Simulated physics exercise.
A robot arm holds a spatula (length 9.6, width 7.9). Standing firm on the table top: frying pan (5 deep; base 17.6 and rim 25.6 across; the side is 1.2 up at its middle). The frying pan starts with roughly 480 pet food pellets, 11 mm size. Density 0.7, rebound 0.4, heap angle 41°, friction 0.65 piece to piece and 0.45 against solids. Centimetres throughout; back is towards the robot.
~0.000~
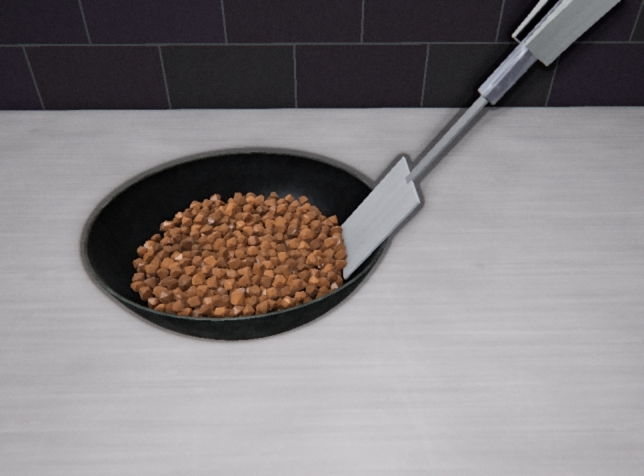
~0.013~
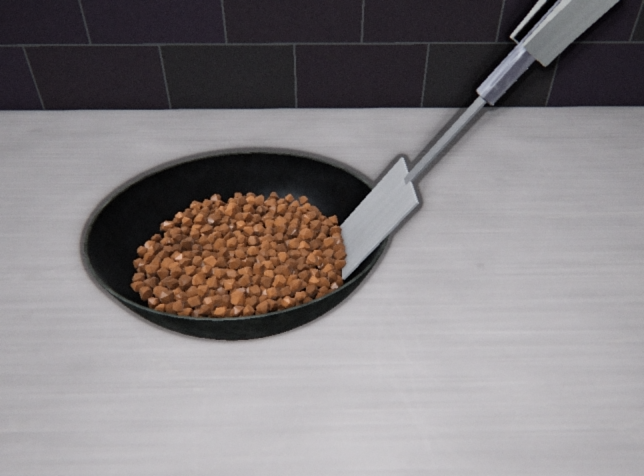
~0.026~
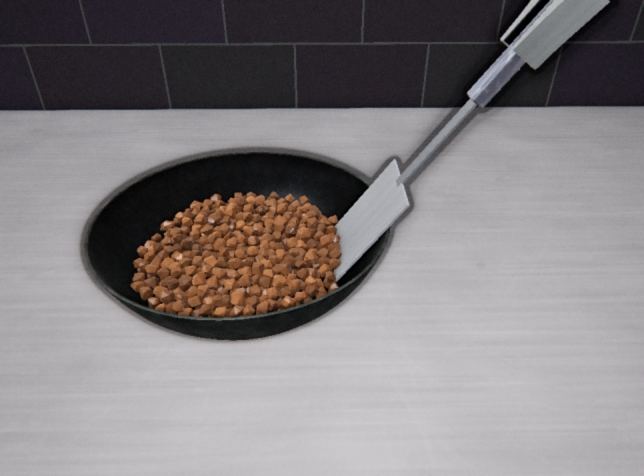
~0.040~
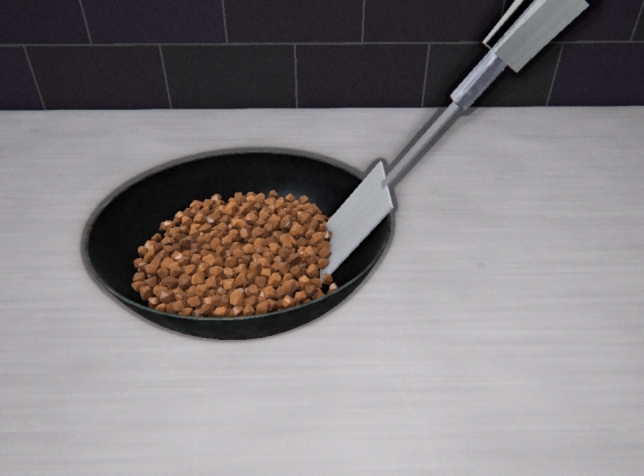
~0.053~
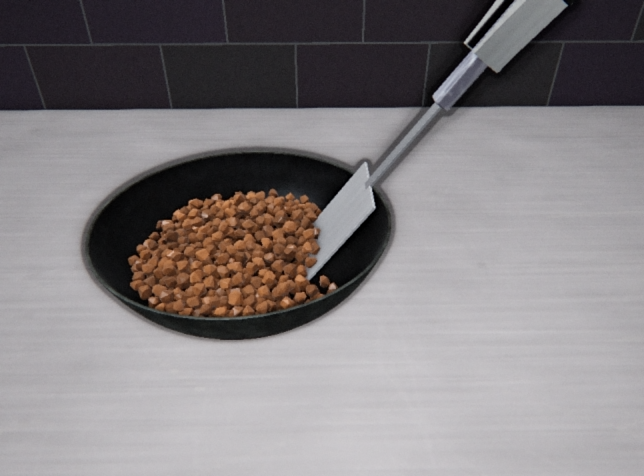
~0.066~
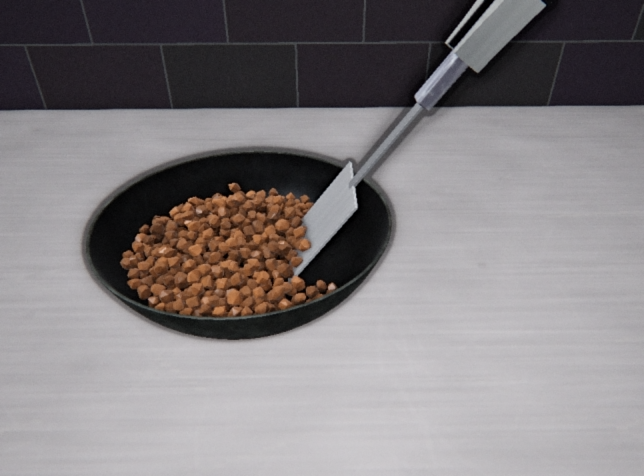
A robot-held spatula slides left through brown pellets in a black frying pan, pushing them leftward.
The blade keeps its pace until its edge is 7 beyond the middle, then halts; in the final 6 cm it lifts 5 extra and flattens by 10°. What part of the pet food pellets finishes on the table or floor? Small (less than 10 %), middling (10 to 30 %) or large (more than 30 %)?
On the table or floor the share is middling, 10 to 30 %.
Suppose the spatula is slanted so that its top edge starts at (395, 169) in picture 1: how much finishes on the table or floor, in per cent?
Some 10 per cent.
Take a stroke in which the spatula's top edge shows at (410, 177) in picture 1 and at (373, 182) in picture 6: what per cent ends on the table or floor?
Some 5 per cent.
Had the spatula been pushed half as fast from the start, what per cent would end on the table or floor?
In that case some 0 per cent.
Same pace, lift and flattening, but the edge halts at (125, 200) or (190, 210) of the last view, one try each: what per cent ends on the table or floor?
Some 30 and 5 per cent.
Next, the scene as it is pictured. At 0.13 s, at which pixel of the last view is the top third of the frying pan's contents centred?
At about (184, 229).
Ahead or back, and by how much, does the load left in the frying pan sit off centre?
Some 4.5 cm ahead.
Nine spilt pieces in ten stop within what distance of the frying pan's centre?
Some 40 cm.
By 0.10 s, sloping 54°, highest piece 7 above the table; 482 in the frying pan.
By 0.13 s, sloping 51°, highest piece 7 above the table; 482 in the frying pan.
By 0.35 s, sloping 44°, highest piece 7 above the table; 409 in the frying pan, 56 on the table or floor, 17 on the blade or in flight.
By 1.40 s, sloping 44°, highest piece 5 above the table; 409 in the frying pan, 73 on the table or floor.
Final count, 409 in the frying pan, 73 on the table or floor. That is 15 % on the table or floor.
